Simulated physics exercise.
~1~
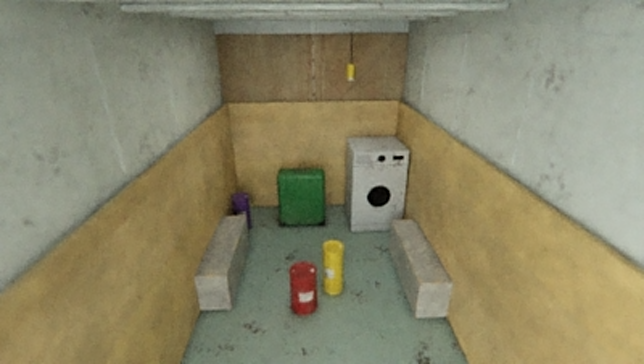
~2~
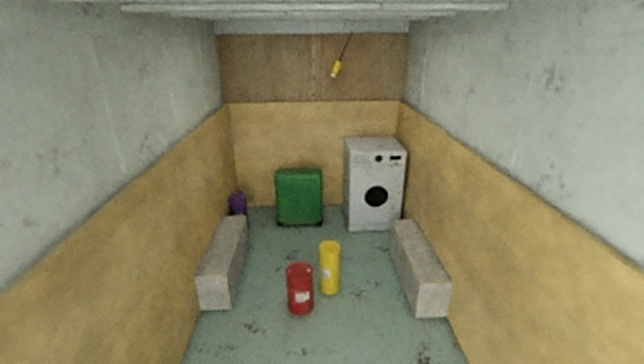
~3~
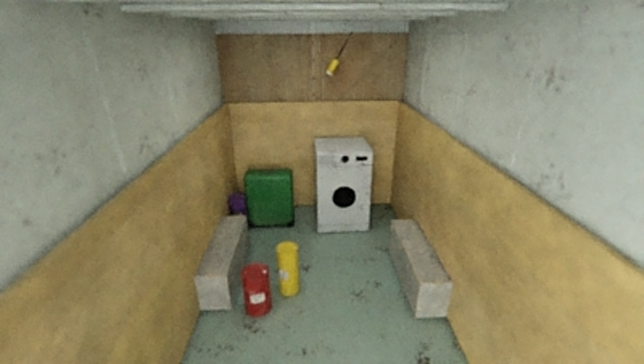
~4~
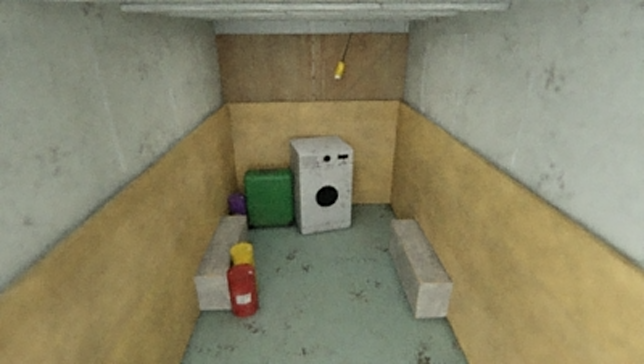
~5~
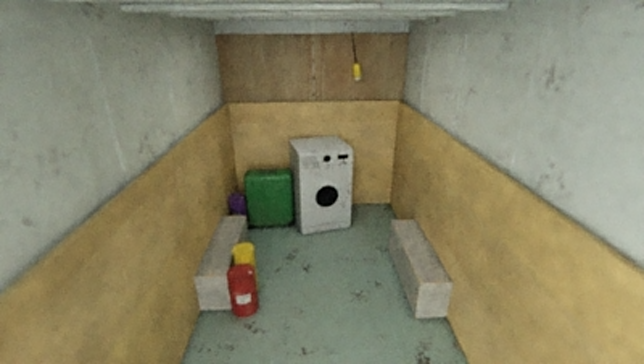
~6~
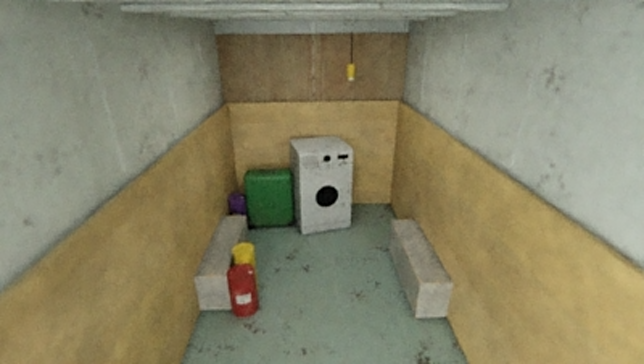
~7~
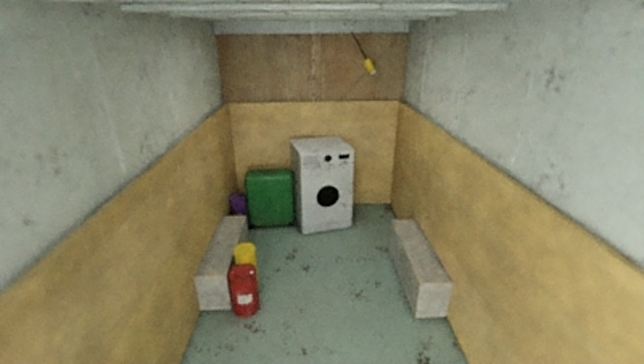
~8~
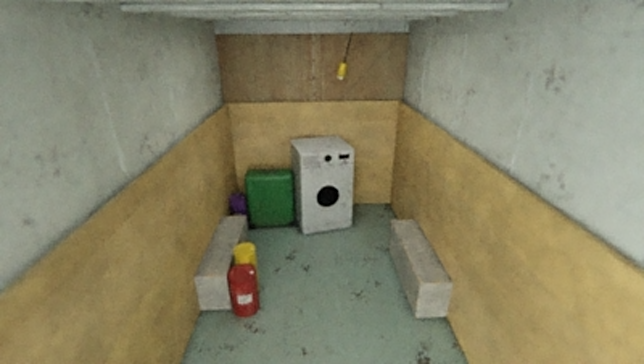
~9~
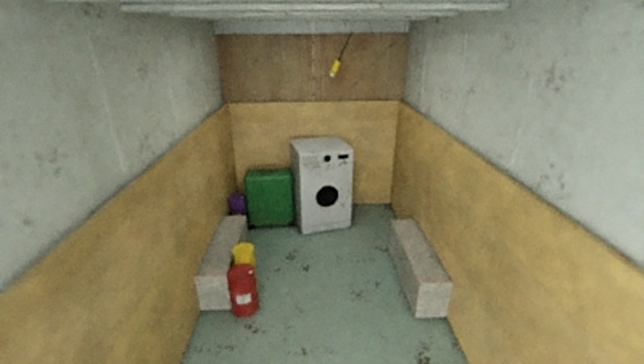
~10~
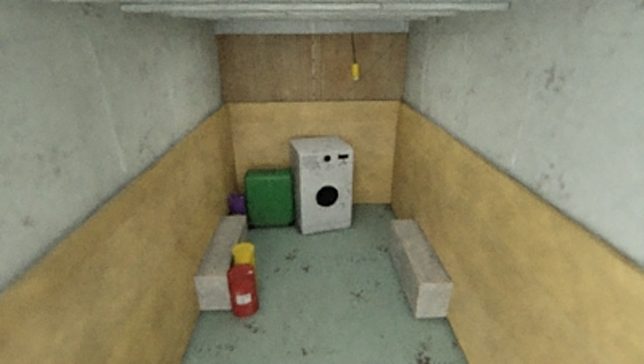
White washing machine, green case and red and yellow canisters sliding left across a van's load bay, then standing still as a lamp swings.
